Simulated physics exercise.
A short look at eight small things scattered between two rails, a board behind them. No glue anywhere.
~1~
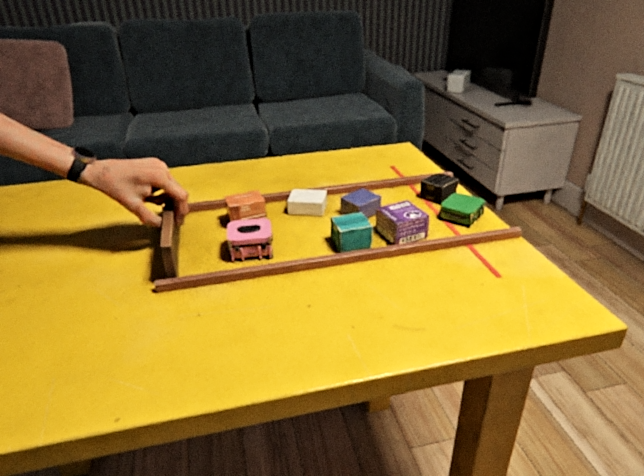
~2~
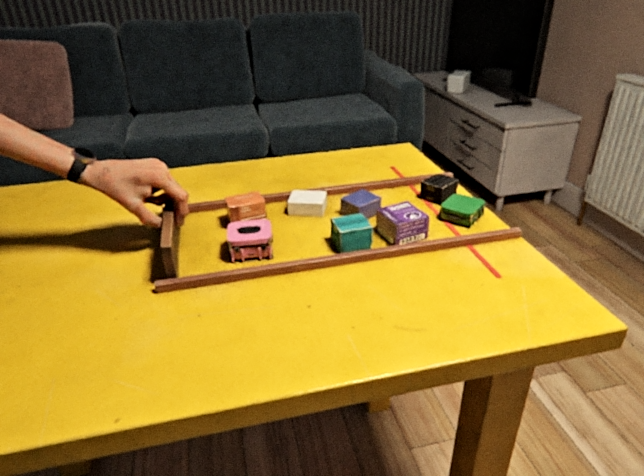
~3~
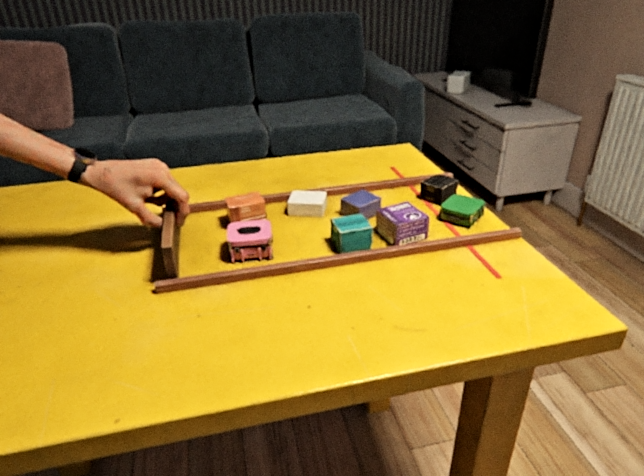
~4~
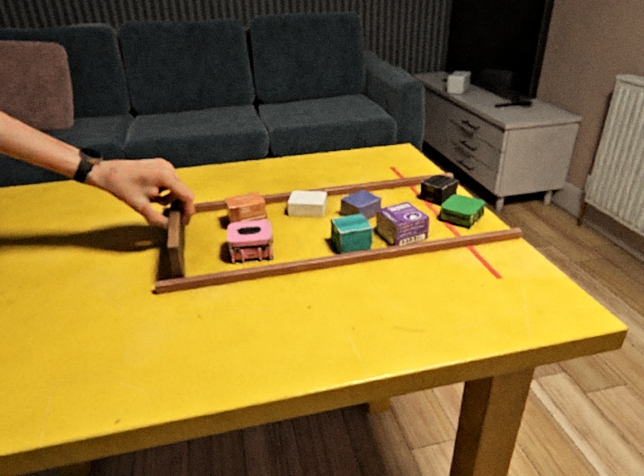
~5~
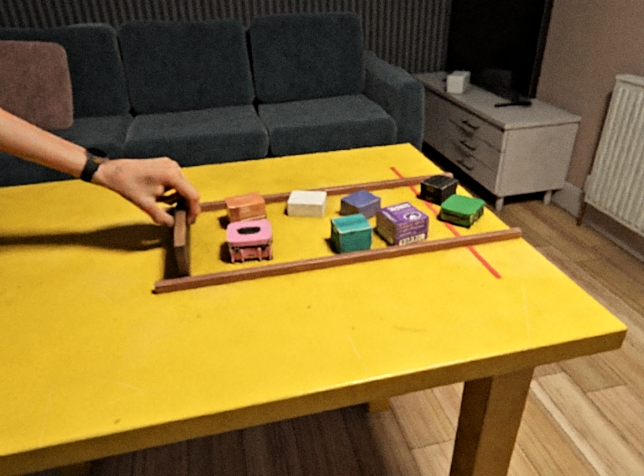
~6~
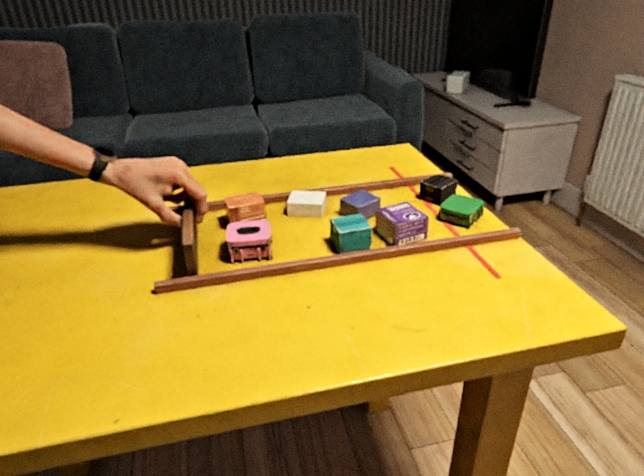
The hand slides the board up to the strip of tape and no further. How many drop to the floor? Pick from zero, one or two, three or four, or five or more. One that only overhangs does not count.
In the end the number that fall off is three or four.
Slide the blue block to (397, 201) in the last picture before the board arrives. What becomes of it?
The blue block is kept.
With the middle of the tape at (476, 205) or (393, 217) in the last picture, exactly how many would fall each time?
It would be 8 and 1.
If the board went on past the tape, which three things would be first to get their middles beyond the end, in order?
In order: The green case, then the purple box, then the black box.
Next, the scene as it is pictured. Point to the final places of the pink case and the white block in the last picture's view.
The pink case stops around (464, 211); the white block around (459, 180).
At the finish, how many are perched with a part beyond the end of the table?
The number is 3.
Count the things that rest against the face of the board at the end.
That makes 2.
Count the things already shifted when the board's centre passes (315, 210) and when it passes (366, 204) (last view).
6 and 7.
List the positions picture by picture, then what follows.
In the first frame, green case (462, 210); black box (439, 188); purple box (402, 222); board (172, 228); tape (435, 210).
In the second frame, black box (439, 189); white block (308, 203).
In the third frame, purple box (402, 224); board (172, 229).
In the fourth frame, green case (462, 212); orange box (246, 211).
In the fifth frame, black box (439, 190); turquoise box (351, 234).
In the sixth frame, green case (461, 211); black box (438, 190); purple box (401, 224); board (191, 227); tape (434, 211).
Early on, none off yet; green case at rest near (461, 211); black box at rest near (438, 190); purple box at rest near (401, 224).
A while later, none off yet; green case moving near (468, 209); black box at rest near (438, 190); purple box travelled about its own width near (442, 217).
Further along, one off so far; green case in the air near (491, 285); black box travelled about its own width near (460, 190); purple box travelled well along near (490, 206).
Finally, the number that fall off is three or four; lost, purple box, black box and green case.
